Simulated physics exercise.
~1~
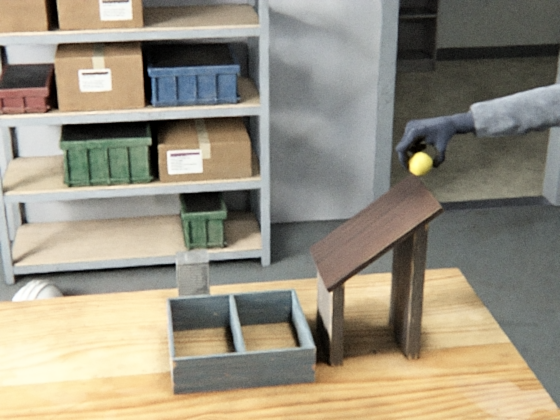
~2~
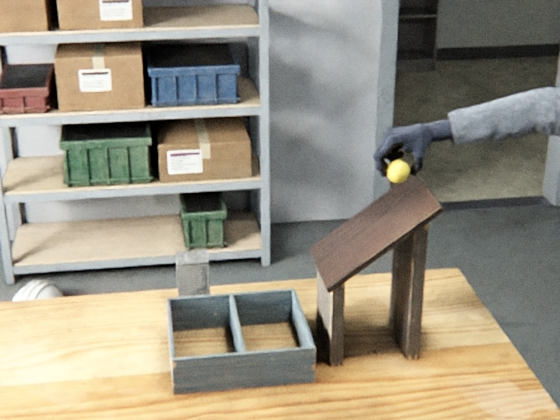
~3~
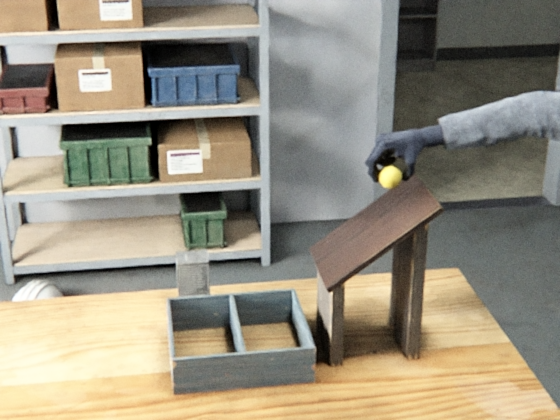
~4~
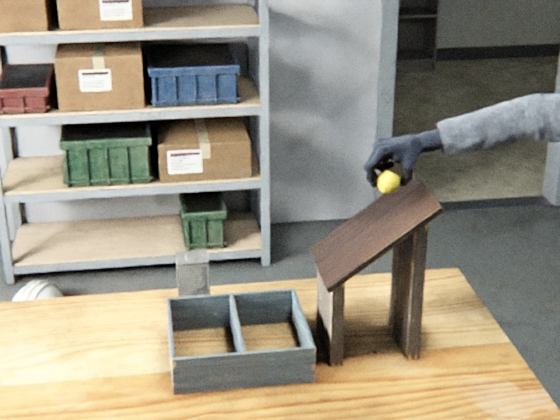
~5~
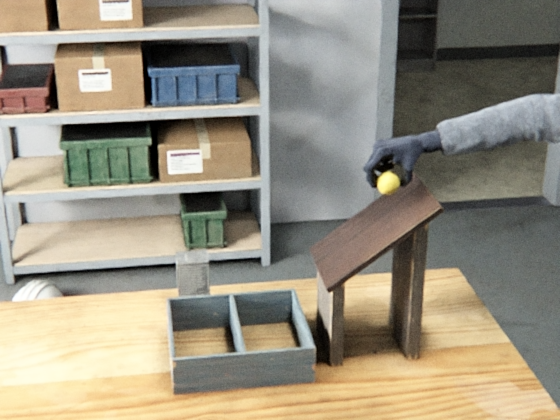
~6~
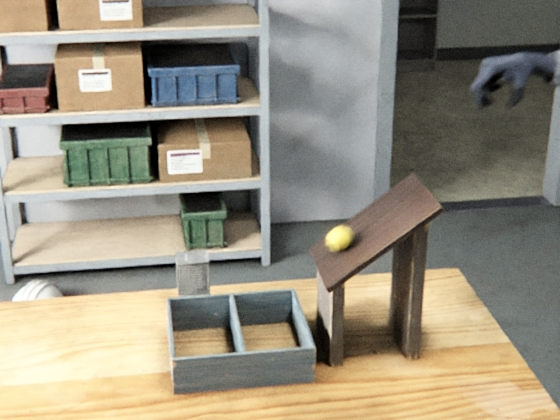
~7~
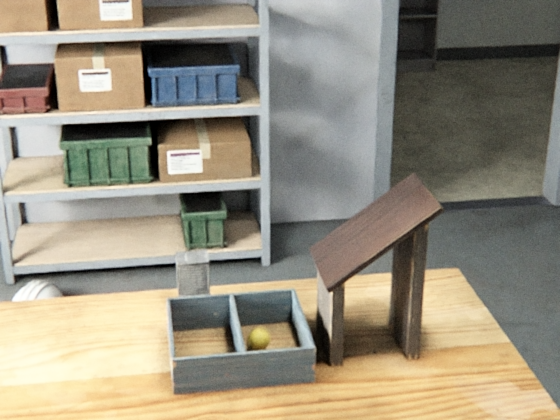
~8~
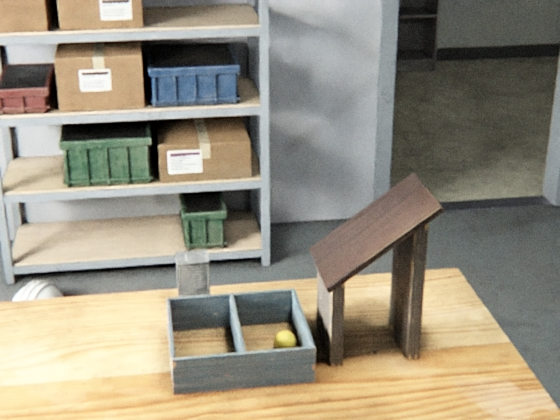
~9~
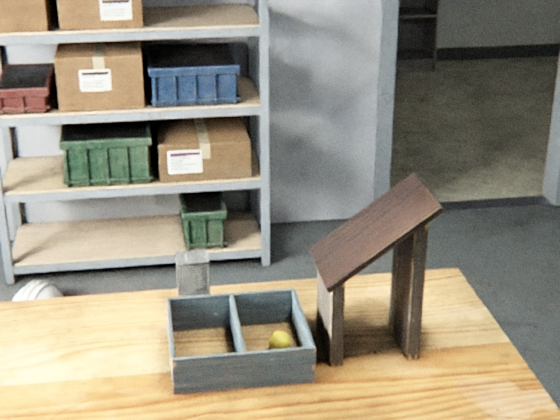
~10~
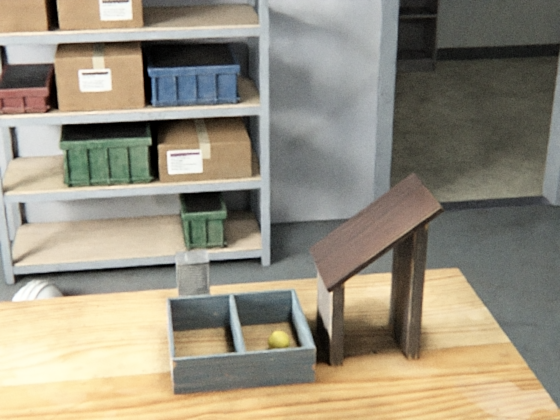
Gloved hand releasing a yellow lemon atop a sloping board, the lemon rolling down left and settling in the tray's right-hand bay.
